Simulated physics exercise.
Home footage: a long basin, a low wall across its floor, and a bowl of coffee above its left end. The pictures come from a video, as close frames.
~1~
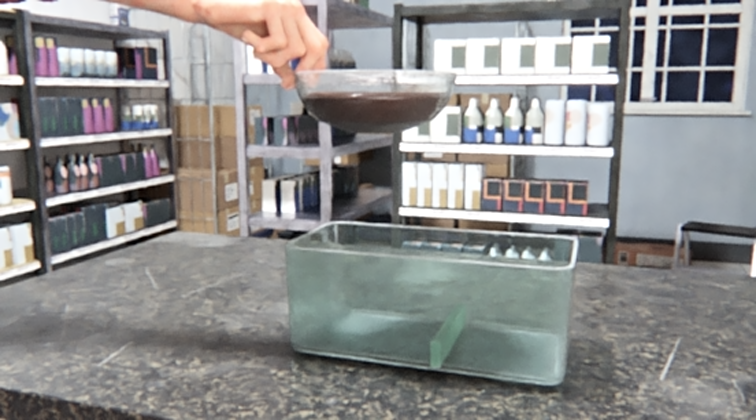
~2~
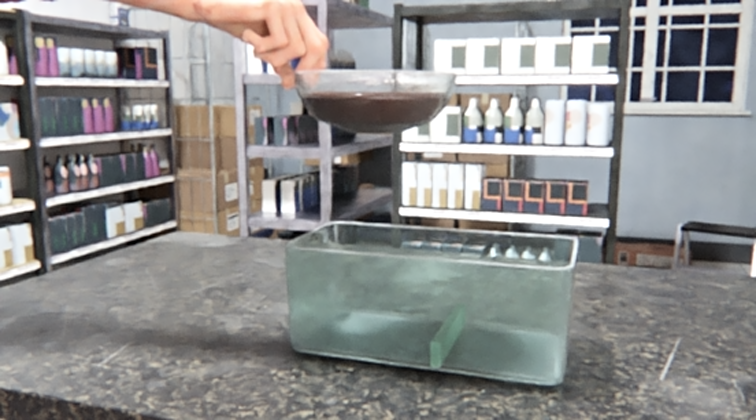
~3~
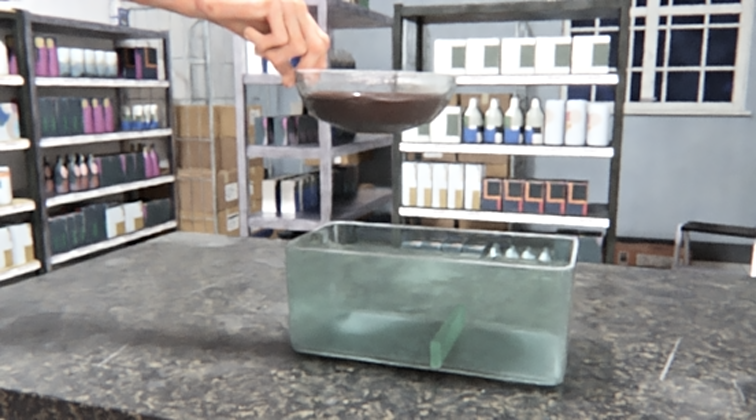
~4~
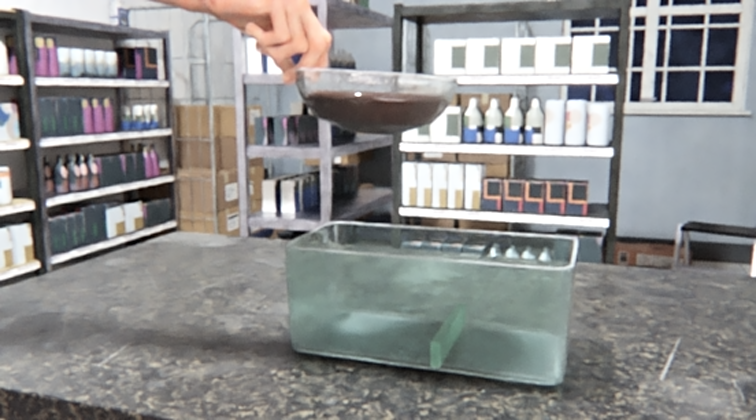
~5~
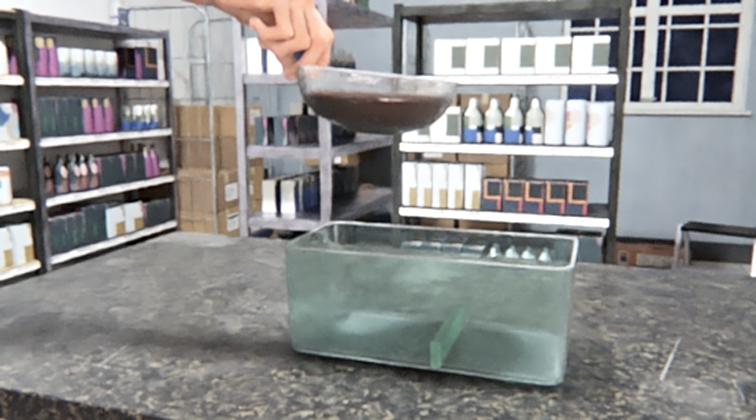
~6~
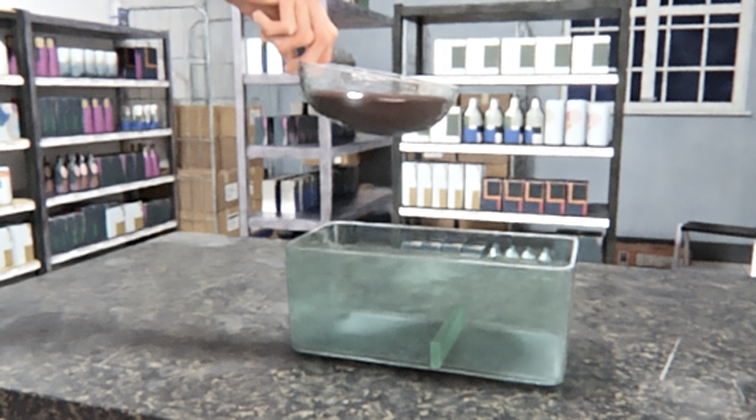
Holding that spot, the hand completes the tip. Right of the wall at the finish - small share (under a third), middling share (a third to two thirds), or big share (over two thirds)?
Big.
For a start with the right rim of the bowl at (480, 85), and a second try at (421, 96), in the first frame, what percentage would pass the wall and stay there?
The first start gives some 70 %, the second some 60 %.
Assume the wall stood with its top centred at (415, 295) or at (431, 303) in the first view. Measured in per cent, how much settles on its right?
Roughly 95 % and 95 %.
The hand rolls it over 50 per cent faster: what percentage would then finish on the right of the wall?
It comes to around 65 per cent.
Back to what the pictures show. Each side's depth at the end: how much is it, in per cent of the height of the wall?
On the left it is 20 per cent, on the right 100.
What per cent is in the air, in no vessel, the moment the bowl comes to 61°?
Share: Approx. 35 %.
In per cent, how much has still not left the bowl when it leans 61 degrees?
It still holds around 40 per cent there.
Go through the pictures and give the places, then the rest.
In the first picture, it leans 0°; its right rim is at (454, 75); the coffee meets the walls at (310, 94) and (448, 94); the long basin's rim runs from (309, 234) to (575, 254); the wall's top is at (450, 323).
In the second picture, it leans 0°; its right rim is at (454, 75); the coffee meets the walls at (310, 94) and (448, 94).
In the third picture, it leans 2°; its right rim is at (454, 77); the coffee meets the walls at (311, 93) and (448, 95).
In the fourth picture, it leans 4°; its right rim is at (455, 80); the coffee meets the walls at (312, 93) and (449, 97).
In the fifth picture, it leans 6°; its right rim is at (456, 84); the coffee meets the walls at (314, 92) and (450, 97).
In the sixth picture, it leans 10°; its right rim is at (457, 89); the coffee meets the walls at (315, 92) and (452, 98).
A moment on, the bowl is tipped part way and 39 per cent is still to pour, 0 is left of the wall and 25 right of it.
Next, the bowl is tipped on its side and 0 per cent is still to pour, 17 is left of the wall and 80 right of it.
Then the bowl is tipped right over and 0 per cent is still to pour, 25 is left of the wall and 74 right of it.
Later the bowl is tipped right over and 0 per cent is still to pour, 25 is left of the wall and 74 right of it.
In the end 25 per cent lies left of the wall, 74 right of it and 1 outside.
